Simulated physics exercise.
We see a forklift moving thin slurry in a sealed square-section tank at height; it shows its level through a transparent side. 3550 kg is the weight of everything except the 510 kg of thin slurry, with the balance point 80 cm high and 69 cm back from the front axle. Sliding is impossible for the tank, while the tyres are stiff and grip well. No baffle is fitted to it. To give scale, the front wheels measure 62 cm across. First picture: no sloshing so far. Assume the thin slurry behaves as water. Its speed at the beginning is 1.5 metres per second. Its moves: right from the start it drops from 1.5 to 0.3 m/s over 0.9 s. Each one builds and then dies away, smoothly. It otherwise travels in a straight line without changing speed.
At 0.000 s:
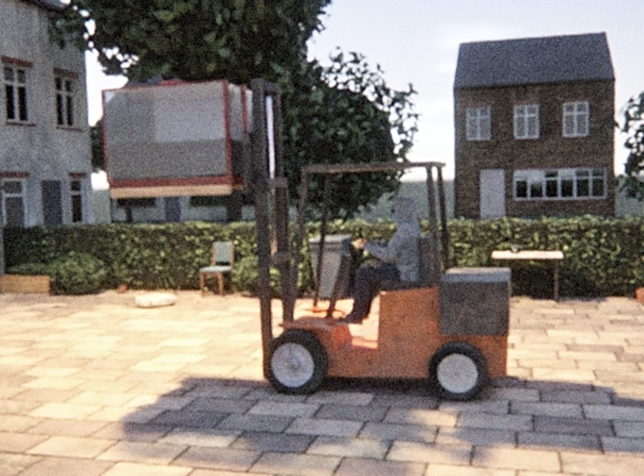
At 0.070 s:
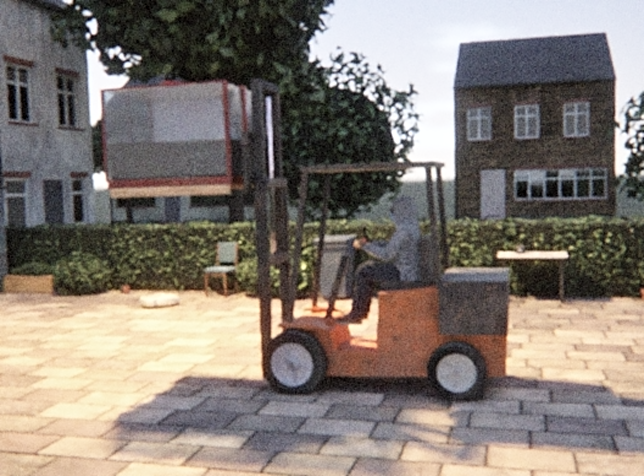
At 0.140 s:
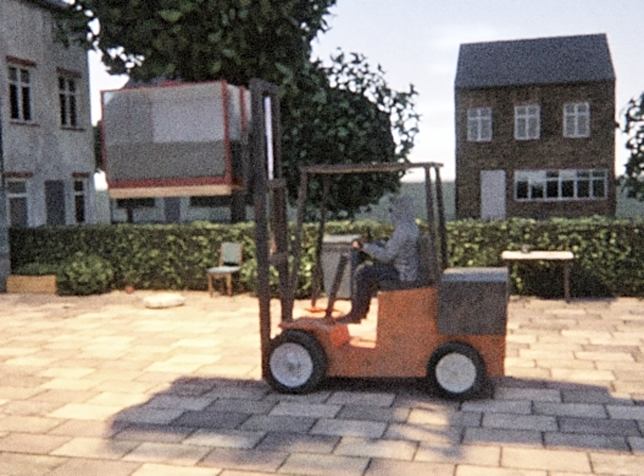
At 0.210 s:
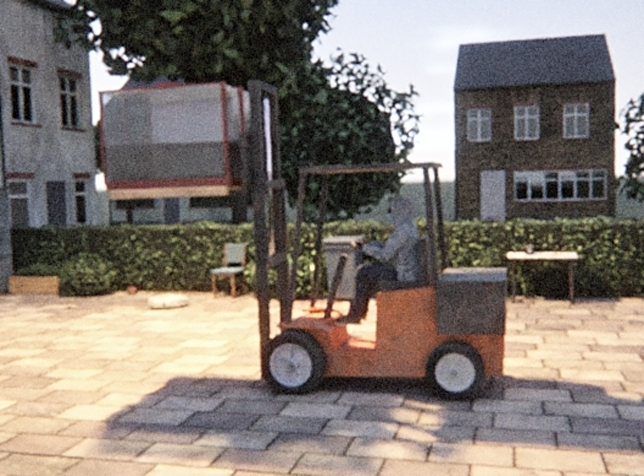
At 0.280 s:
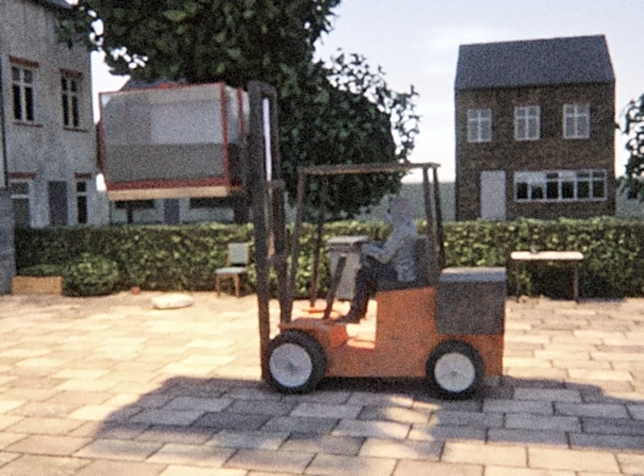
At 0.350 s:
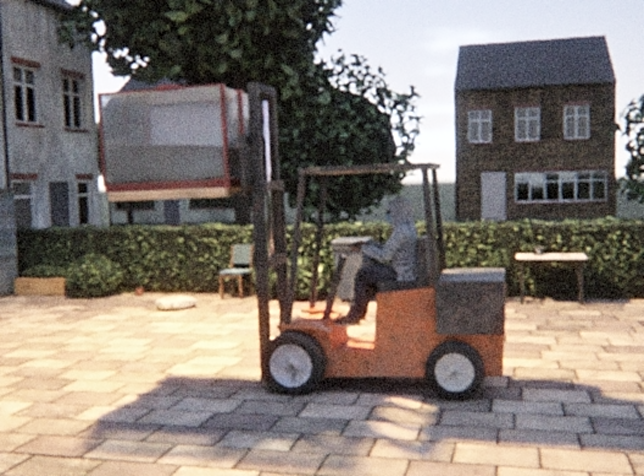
On a paved yard, an orange forklift carries a raised tank slowly past a hedge.
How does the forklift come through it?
It stays steady on its wheels.
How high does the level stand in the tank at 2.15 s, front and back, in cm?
Roughly 42 cm in front and 26 cm behind.
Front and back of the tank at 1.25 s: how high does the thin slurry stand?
The front stands at 32 cm and the back at 32 cm.
By 0.45 s the lean is 0°, wheels down; the liquid stands 27 cm at the back and 39 cm at the front.
By 1.25 s the lean is 0°, wheels down; the liquid stands 33 cm at the back and 33 cm at the front.
By 2.15 s the lean is 0°, wheels down; the liquid stands 26 cm at the back and 42 cm at the front.
By 3.88 s no wheel has left the ground; at worst the lighter axle bore 12 per cent of the weight.
